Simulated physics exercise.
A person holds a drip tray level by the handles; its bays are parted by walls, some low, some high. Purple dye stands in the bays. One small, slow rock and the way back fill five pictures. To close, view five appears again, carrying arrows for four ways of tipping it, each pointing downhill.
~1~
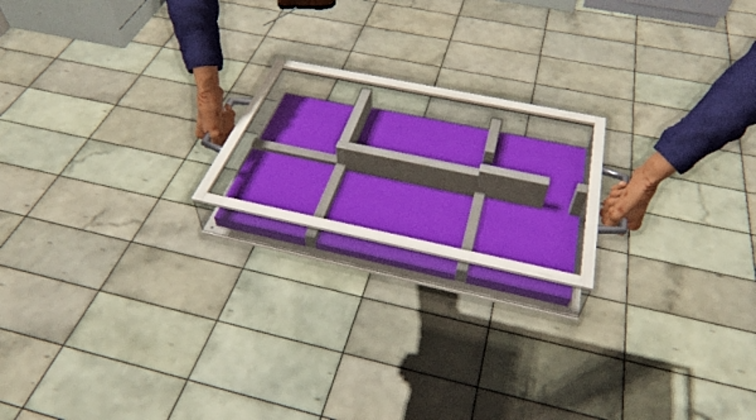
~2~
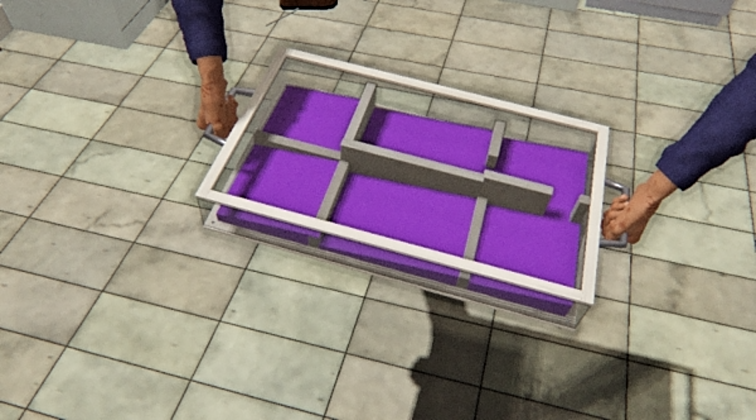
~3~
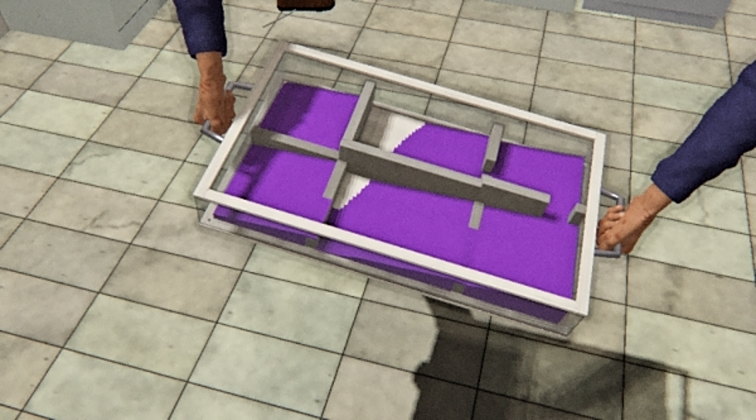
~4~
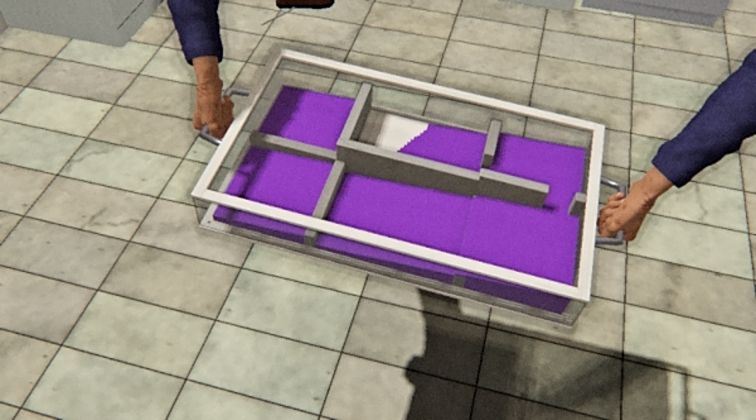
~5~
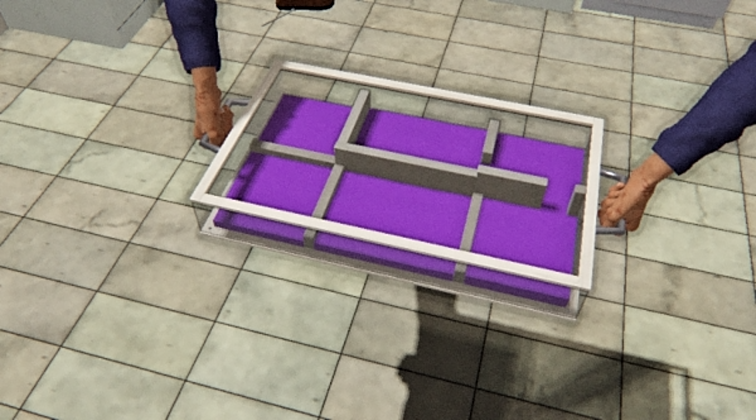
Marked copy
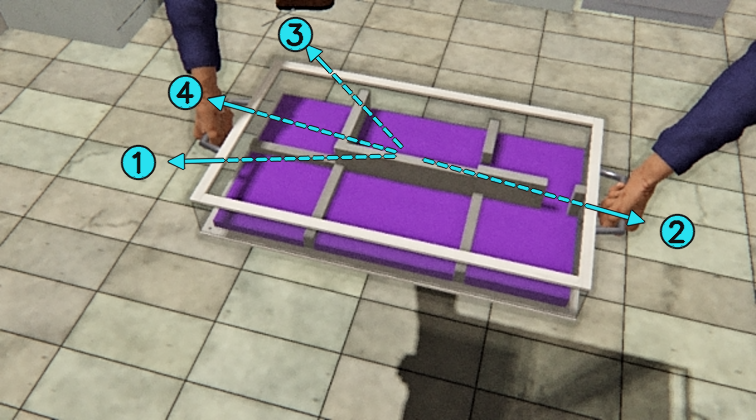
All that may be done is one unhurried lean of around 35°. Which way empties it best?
Arrow 3 does it best.
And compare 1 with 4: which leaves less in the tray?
The answer is 1.
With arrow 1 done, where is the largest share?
It is the front left one.
On the marked copy, 1 ends at (174, 161); 2 ends at (638, 220); 3 ends at (309, 49); 4 ends at (213, 100).
With 1, about 33 % stays in the tray, the largest part in the front left bay.
With 2, about 46 % stays in the tray, the largest part in the front right bay.
With 3, about 25 % stays in the tray, the largest part in the back left bay.
With 4, about 53 % stays in the tray, the largest part in the back left bay.
